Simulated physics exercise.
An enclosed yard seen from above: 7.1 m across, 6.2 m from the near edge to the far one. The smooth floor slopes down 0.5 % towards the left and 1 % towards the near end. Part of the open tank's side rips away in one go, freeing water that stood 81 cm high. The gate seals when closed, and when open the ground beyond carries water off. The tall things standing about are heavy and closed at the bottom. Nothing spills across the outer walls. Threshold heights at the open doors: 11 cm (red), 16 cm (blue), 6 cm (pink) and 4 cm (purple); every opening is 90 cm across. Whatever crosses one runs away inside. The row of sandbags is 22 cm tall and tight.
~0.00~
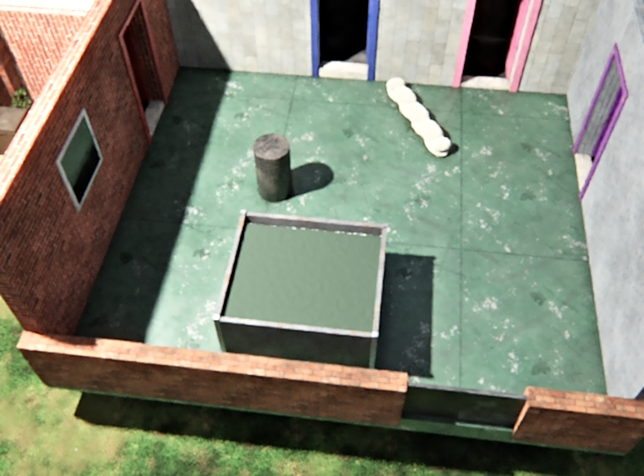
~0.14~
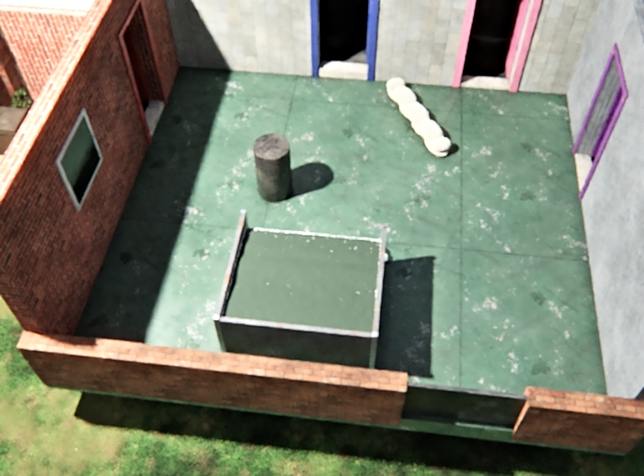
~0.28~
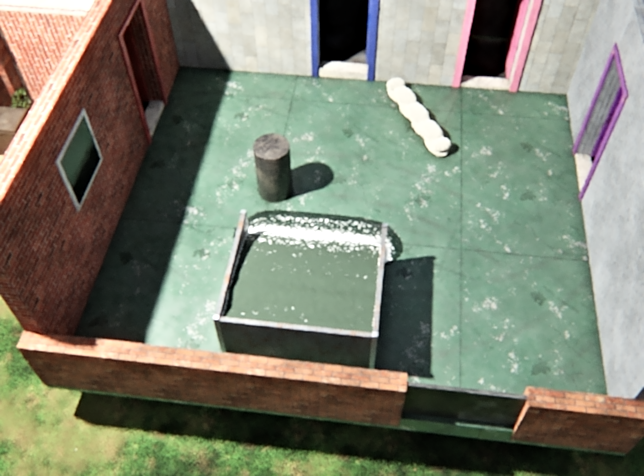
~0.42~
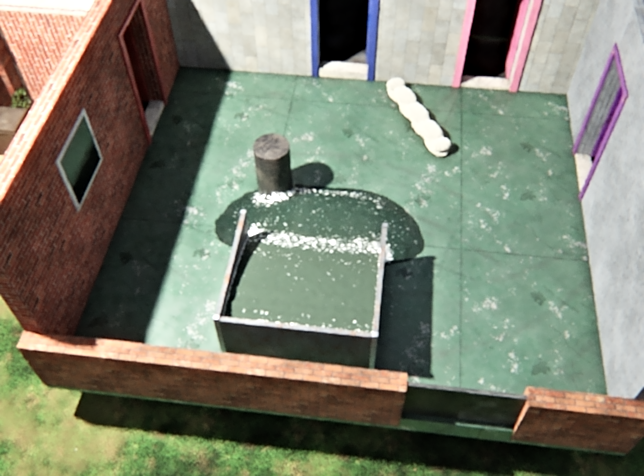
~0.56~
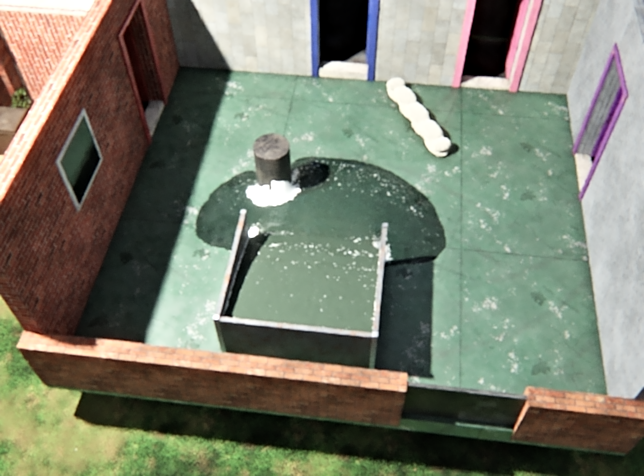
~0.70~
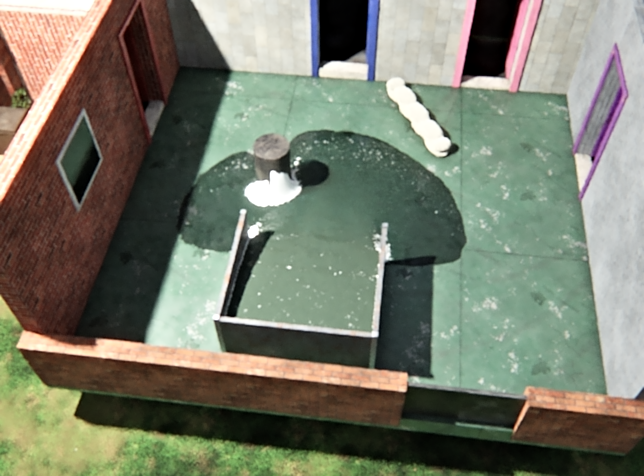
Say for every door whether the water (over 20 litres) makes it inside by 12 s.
Door by door: At the red door it passes the limit; at the blue door it goes over the limit; at the pink door it does not reach the limit; at the purple door it passes the limit.
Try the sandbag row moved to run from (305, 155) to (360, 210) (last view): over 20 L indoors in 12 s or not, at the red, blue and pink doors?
Against that limit: Red over, blue not over, pink past it.
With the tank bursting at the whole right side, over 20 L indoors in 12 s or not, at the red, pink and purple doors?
Against that limit: Red under, pink past it, purple past it.
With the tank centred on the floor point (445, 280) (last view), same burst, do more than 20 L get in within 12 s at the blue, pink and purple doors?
Against that limit: Blue over, pink past it, purple above.
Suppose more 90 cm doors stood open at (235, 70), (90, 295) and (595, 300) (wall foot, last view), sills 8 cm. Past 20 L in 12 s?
In turn: Above, above, under.
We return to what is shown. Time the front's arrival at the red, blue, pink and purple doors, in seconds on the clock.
Red 1.5 s, blue 1.0 s, pink 2.0 s, purple 2.4 s.
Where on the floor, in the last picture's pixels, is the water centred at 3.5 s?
Around (315, 159).
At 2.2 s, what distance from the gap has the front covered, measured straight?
About 5.2 m.
After 1.4 s water covers 40 % of the floor and is deepest (43 cm) near (276, 203); red door not reached, blue door 5 cm at the sill, 21 L in, pink door not reached, purple door not reached.
After 2.2 s water covers 55 % of the floor and is deepest (39 cm) near (372, 82); red door 14 cm at the sill, 1 L in, blue door 33 cm at the sill, 119 L in, pink door 2 cm at the sill, 0 L in, purple door not reached.
After 3.5 s water covers 60 % of the floor and is deepest (27 cm) near (180, 68); red door 7 cm at the sill, 4 L in, blue door 21 cm at the sill, 210 L in, pink door 3 cm at the sill, 0 L in, purple door 7 cm at the sill, 2 L in.
After 7.0 s water covers 85 % of the floor and is deepest (23 cm) near (183, 375); red door 10 cm at the sill, 37 L in, blue door 4 cm at the sill, 219 L in, pink door 3 cm at the sill, 1 L in, purple door 4 cm at the sill, 37 L in.
After 12.0 s water covers 95 % of the floor and is deepest (13 cm) near (64, 362); red door 4 cm at the sill, 37 L in, blue door 2 cm at the sill, 219 L in, pink door 1 cm at the sill, 1 L in, purple door 2 cm at the sill, 38 L in.
